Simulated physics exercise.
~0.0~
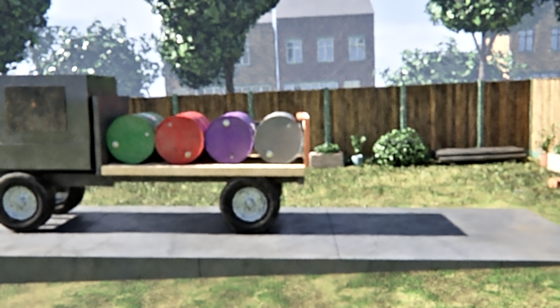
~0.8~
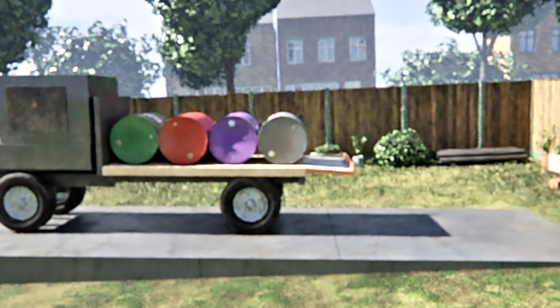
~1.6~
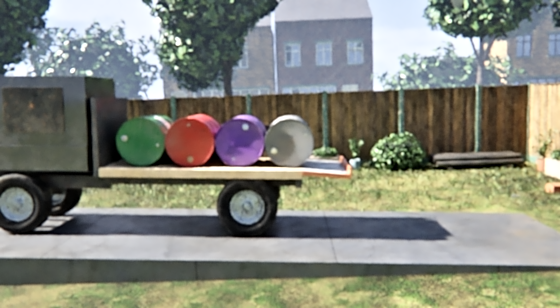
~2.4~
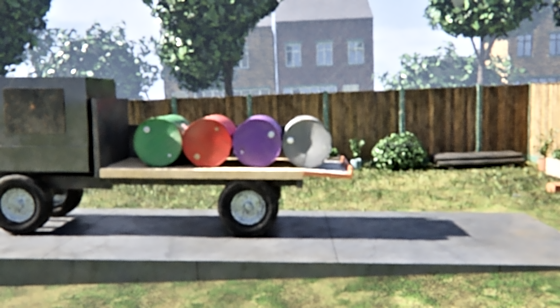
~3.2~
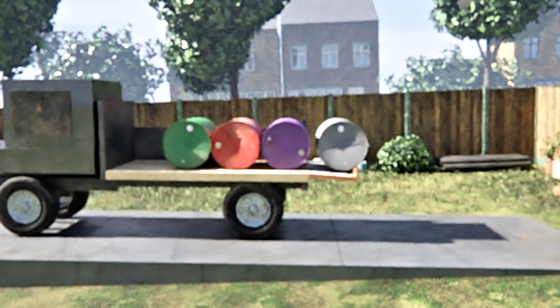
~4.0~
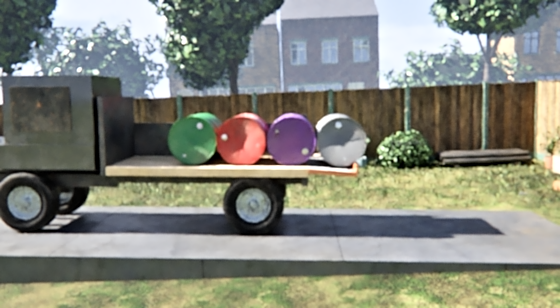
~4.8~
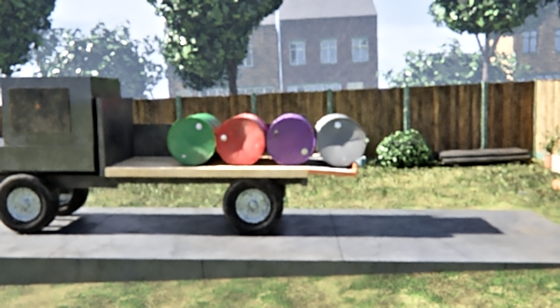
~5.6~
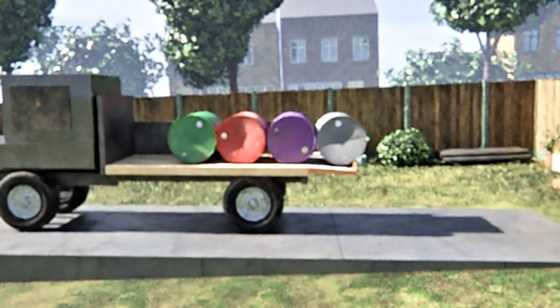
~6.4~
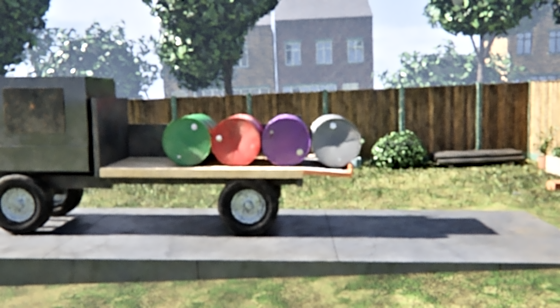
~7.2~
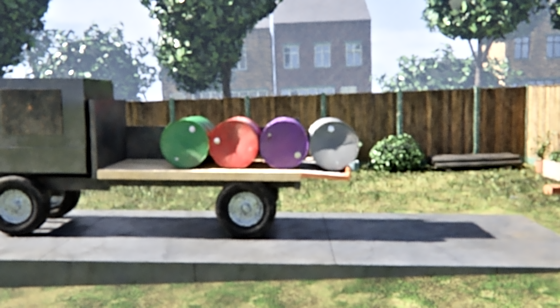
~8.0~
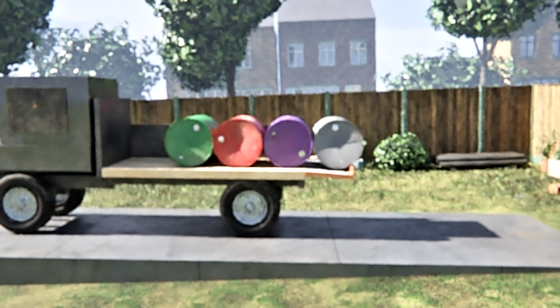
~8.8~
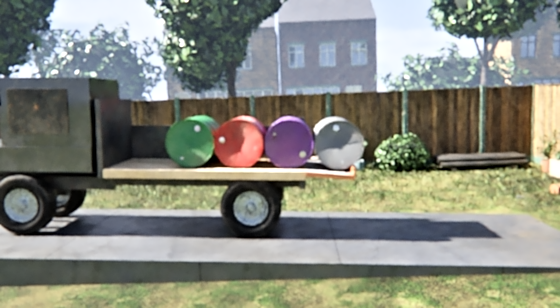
On a paved strip beside a wooden fence, a parked truck's tailgate dropped open, and the green, red, purple and grey drums on its bed rolled a short way right together, then came to rest side by side near the edge, none falling off.
